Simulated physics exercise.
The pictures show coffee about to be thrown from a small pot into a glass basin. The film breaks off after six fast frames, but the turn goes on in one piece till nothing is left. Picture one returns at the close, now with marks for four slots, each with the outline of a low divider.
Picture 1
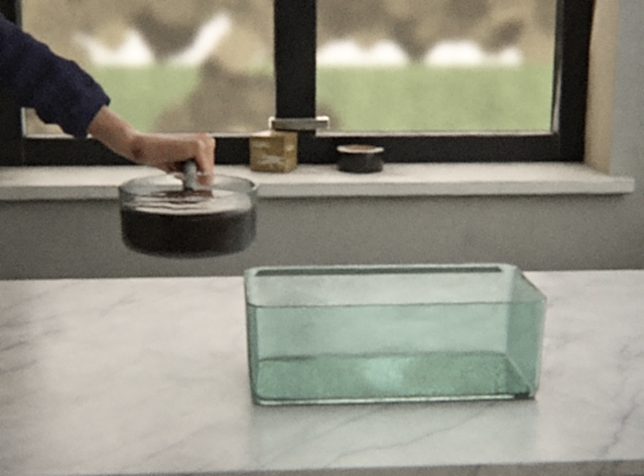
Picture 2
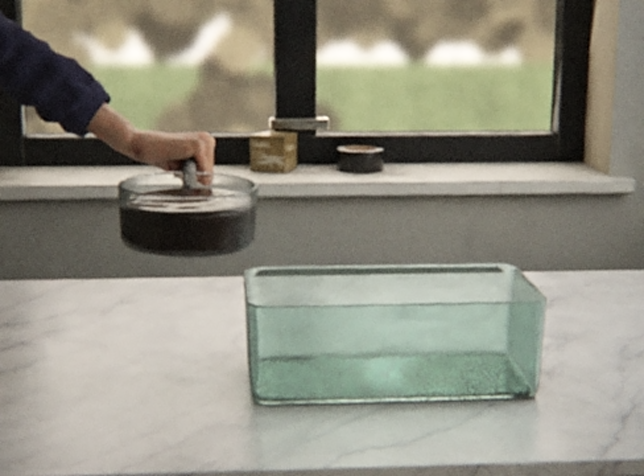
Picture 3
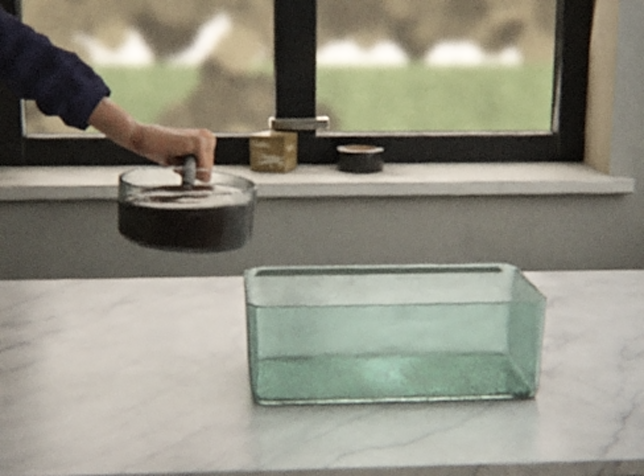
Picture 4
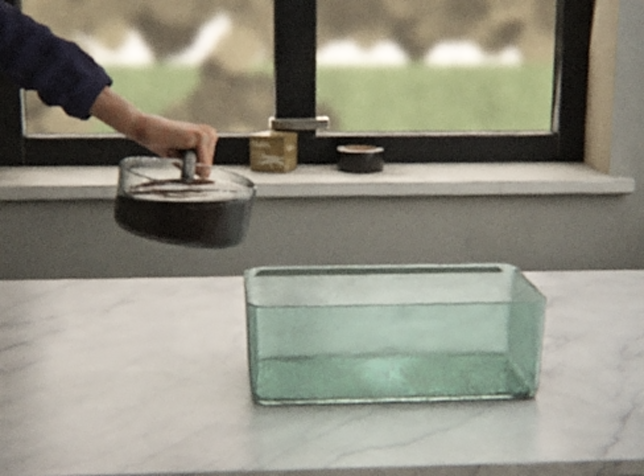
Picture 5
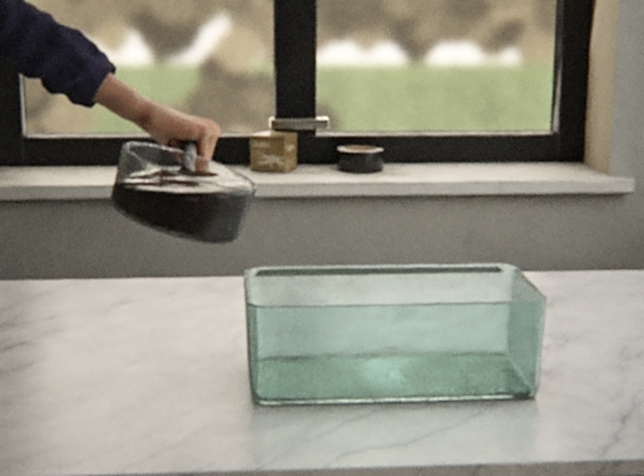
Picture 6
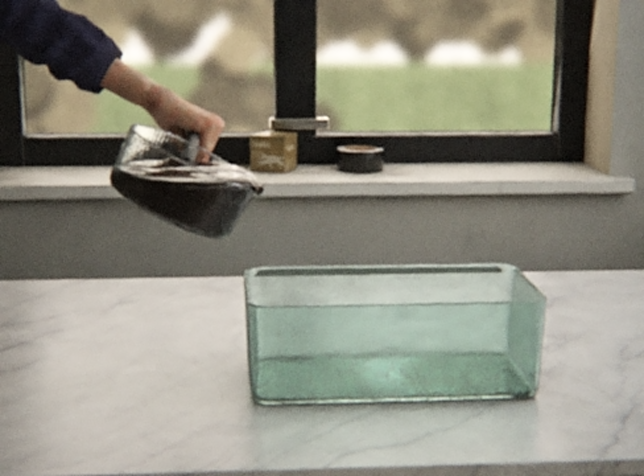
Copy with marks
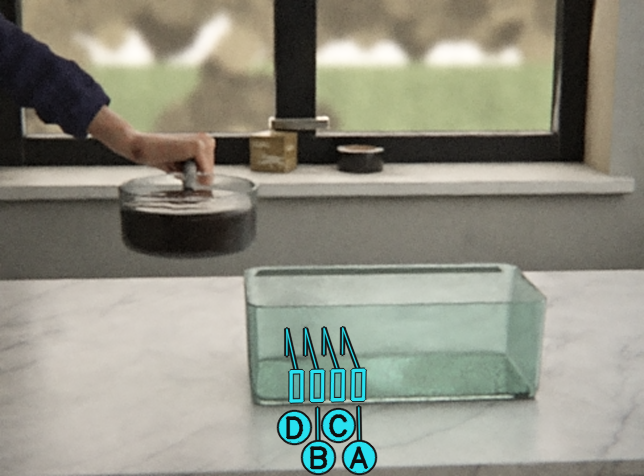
A hand held a small glass pot of coffee upright to the upper left of a clear glass basin, then gradually tilted it to the right until coffee just crept over the lip.
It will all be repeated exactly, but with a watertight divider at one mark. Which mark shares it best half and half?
A.
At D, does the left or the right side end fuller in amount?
More ends on the right.
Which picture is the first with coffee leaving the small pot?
Picture 6.
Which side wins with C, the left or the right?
The right one.
On the marked copy, A at (358, 407); B at (317, 408); C at (338, 407); D at (296, 408).
With A, about 51 % ends left of the wall and 48 % right of it.
With B, about 10 % ends left of the wall and 89 % right of it.
With C, about 23 % ends left of the wall and 76 % right of it.
With D, about 6 % ends left of the wall and 93 % right of it.
